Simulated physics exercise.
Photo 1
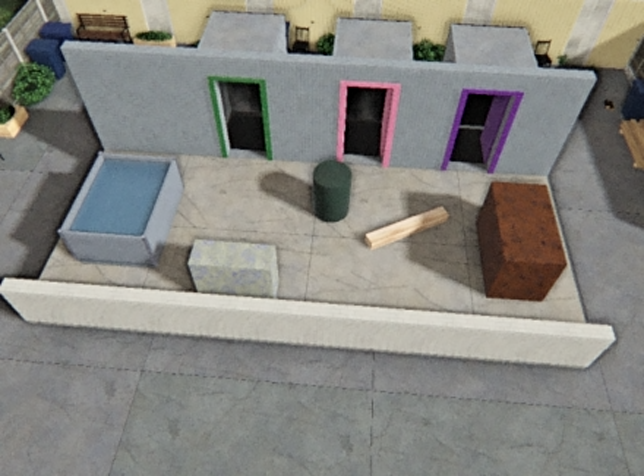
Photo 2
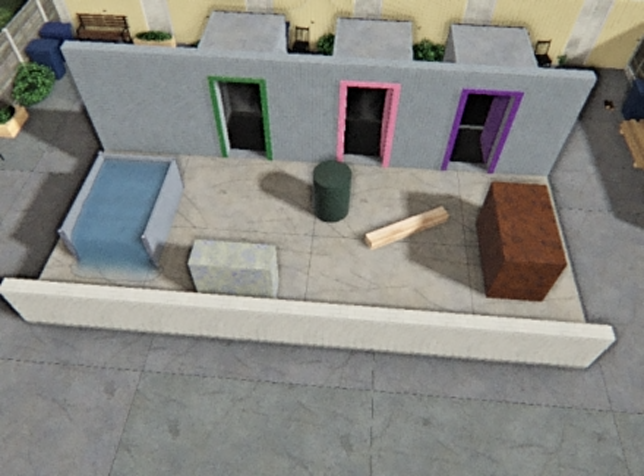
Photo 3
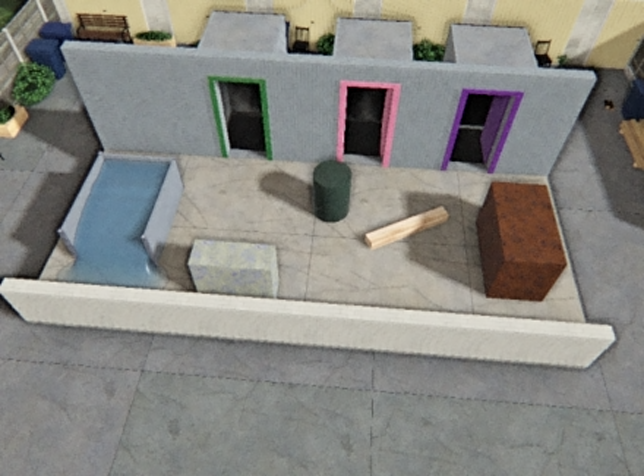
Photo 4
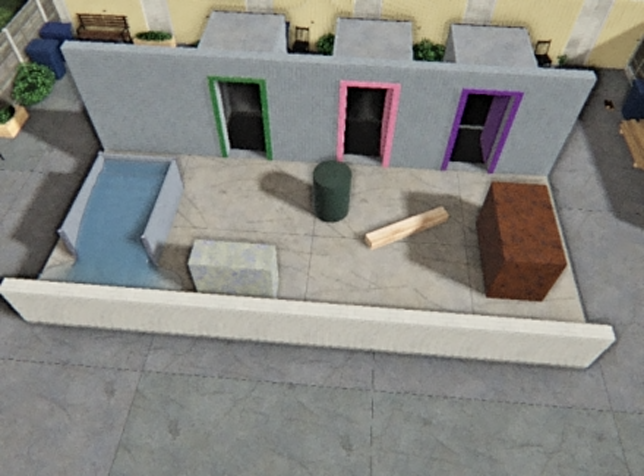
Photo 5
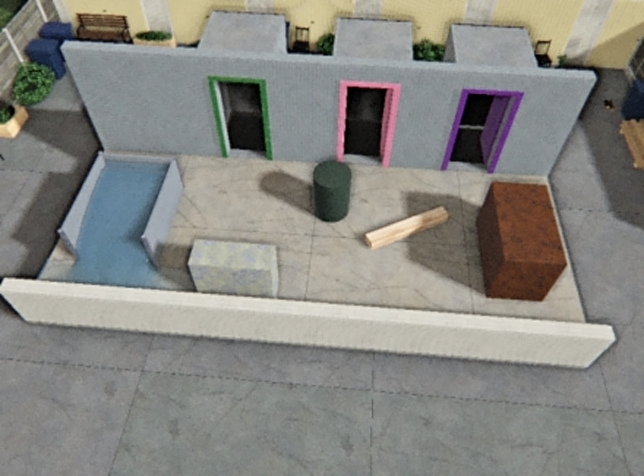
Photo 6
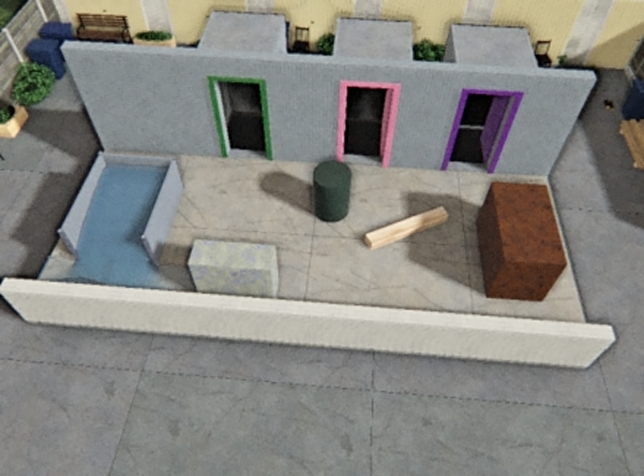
In a narrow walled lane with three coloured doorways, the near side of an open tank on the left gave way, and its blue water poured out and spread a short way across the floor.
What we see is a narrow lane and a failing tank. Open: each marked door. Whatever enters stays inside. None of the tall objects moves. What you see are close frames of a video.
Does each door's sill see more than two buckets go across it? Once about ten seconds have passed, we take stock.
As I see it, purple door: Two pails at most; green door: Over two pails; pink door: Two pails at most.
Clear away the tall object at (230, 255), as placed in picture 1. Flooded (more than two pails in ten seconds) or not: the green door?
As for the green one, it does not reach it.
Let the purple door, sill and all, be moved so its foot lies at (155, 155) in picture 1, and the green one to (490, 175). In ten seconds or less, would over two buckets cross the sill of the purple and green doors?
I'd say the purple door remains short of it and the green door remains short of it.
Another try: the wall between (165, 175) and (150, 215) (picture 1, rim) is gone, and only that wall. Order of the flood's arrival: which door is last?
The purple door.
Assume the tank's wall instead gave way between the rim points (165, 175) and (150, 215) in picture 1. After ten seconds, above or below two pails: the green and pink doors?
Green door: Exceeds it; pink door: Exceeds it.
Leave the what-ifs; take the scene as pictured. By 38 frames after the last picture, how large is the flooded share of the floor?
Some 70 per cent.
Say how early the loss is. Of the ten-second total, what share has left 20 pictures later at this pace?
About 60 per cent.
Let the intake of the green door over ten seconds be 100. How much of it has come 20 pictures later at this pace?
I'd put it at about 25 per cent.
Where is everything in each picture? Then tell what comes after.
In the first picture, still water in the open tank at (122, 196).
In the second picture, water pours out at (113, 252) and has run to (159, 269).
In the third picture, water pours out at (114, 254) and has run to (155, 291).
In the fourth picture, the front is at a hidden place, out from the gap at (115, 255).
In the fifth picture, the front is at a hidden place, out from the gap at (115, 256).
In the sixth picture, the front is at a hidden place, out from the gap at (115, 256).
A moment on, water covers 10 % of the floor; the purple door not reached, the green door not reached, the pink door not reached.
Next, water covers 30 % of the floor; the purple door not reached, the green door not reached, the pink door not reached.
Then, water covers 60 % of the floor; the purple door not reached, the green door under two buckets in, the pink door not reached.
Later, water covers 70 % of the floor; the purple door under two buckets in, the green door over two buckets in, the pink door wet at the sill, nothing in.
In the end, water covers 80 % of the floor; the purple door under two buckets in, the green door over two buckets in, the pink door wet at the sill, nothing in.
